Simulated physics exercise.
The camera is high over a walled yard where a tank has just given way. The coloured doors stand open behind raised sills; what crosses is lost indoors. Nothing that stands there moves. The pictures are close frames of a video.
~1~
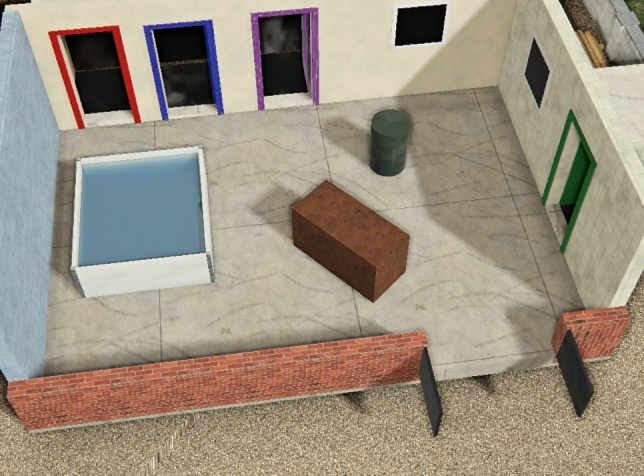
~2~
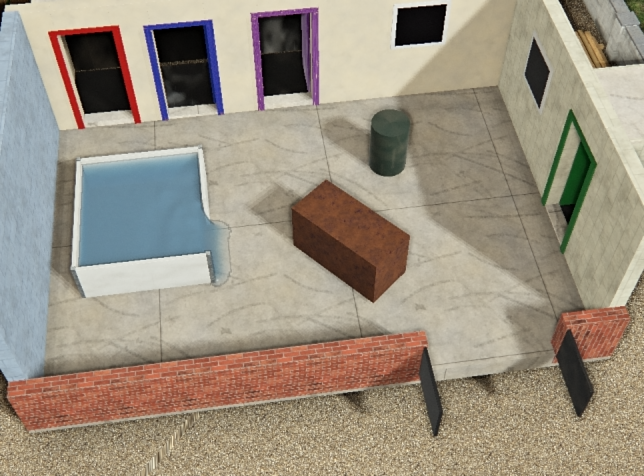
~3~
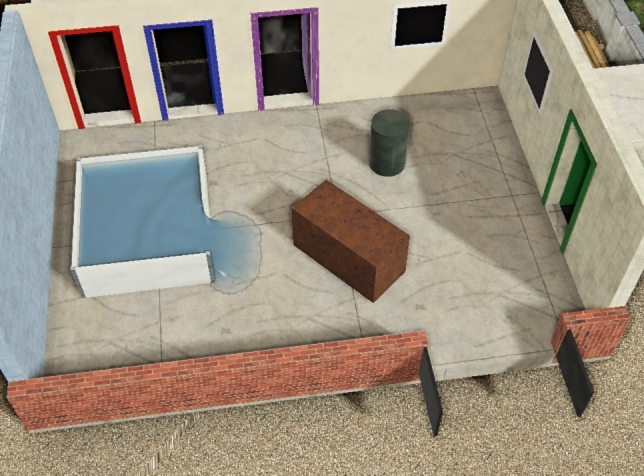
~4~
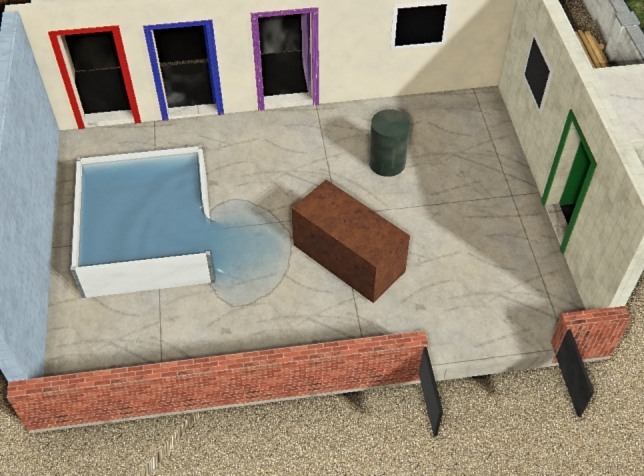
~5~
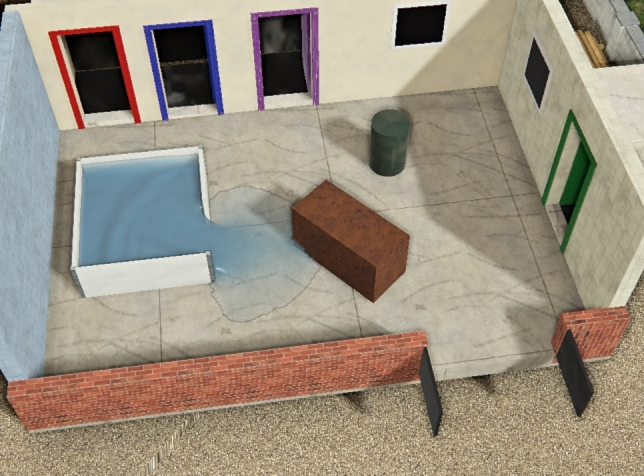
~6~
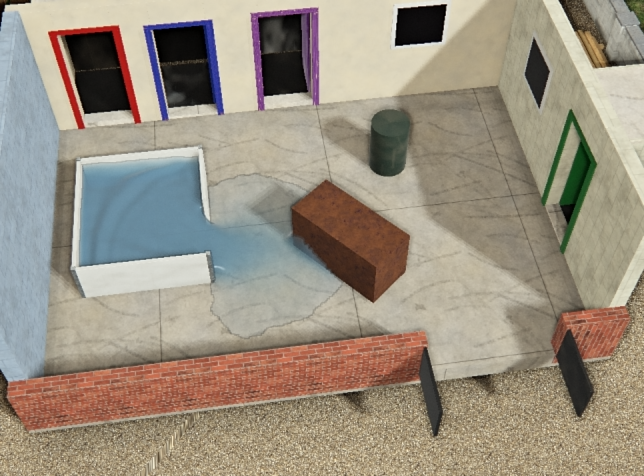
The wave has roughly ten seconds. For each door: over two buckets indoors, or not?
In the end: The blue door stays under that; the purple door stays under that; the red door stays under that; the green door takes more than that.
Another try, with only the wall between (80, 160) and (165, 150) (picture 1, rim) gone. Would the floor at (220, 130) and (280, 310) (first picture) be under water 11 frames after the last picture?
In turn: Under water, dry.
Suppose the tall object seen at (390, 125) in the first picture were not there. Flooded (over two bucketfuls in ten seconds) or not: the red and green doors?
Red door holds, green door passes that mark.
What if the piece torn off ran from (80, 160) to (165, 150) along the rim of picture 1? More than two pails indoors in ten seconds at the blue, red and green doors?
One by one: The blue door goes over; the red door lets more in; the green door lets less in.
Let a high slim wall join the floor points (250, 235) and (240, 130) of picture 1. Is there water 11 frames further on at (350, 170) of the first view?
There: Flooded.
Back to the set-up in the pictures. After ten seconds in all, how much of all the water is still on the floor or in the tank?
Roughly 86 per cent.
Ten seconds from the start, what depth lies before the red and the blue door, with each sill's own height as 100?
About 20 and 30 per cent.
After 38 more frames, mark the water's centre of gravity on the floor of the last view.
Roughly at (306, 236).
A moment on, water covers 20 % of the floor; the blue door not reached, the purple door not reached, the red door not reached, the green door not reached.
Next, water covers 30 % of the floor; the blue door not reached, the purple door not reached, the red door not reached, the green door not reached.
Then, water covers 55 % of the floor; the blue door not reached, the purple door wet at the sill, nothing in, the red door not reached, the green door not reached.
Later, water covers 85 % of the floor; the blue door wet at the sill, nothing in, the purple door wet at the sill, nothing in, the red door wet at the sill, nothing in, the green door over two buckets in.
In the end, water covers 95 % of the floor; the blue door wet at the sill, nothing in, the purple door wet at the sill, nothing in, the red door wet at the sill, nothing in, the green door over two buckets in.
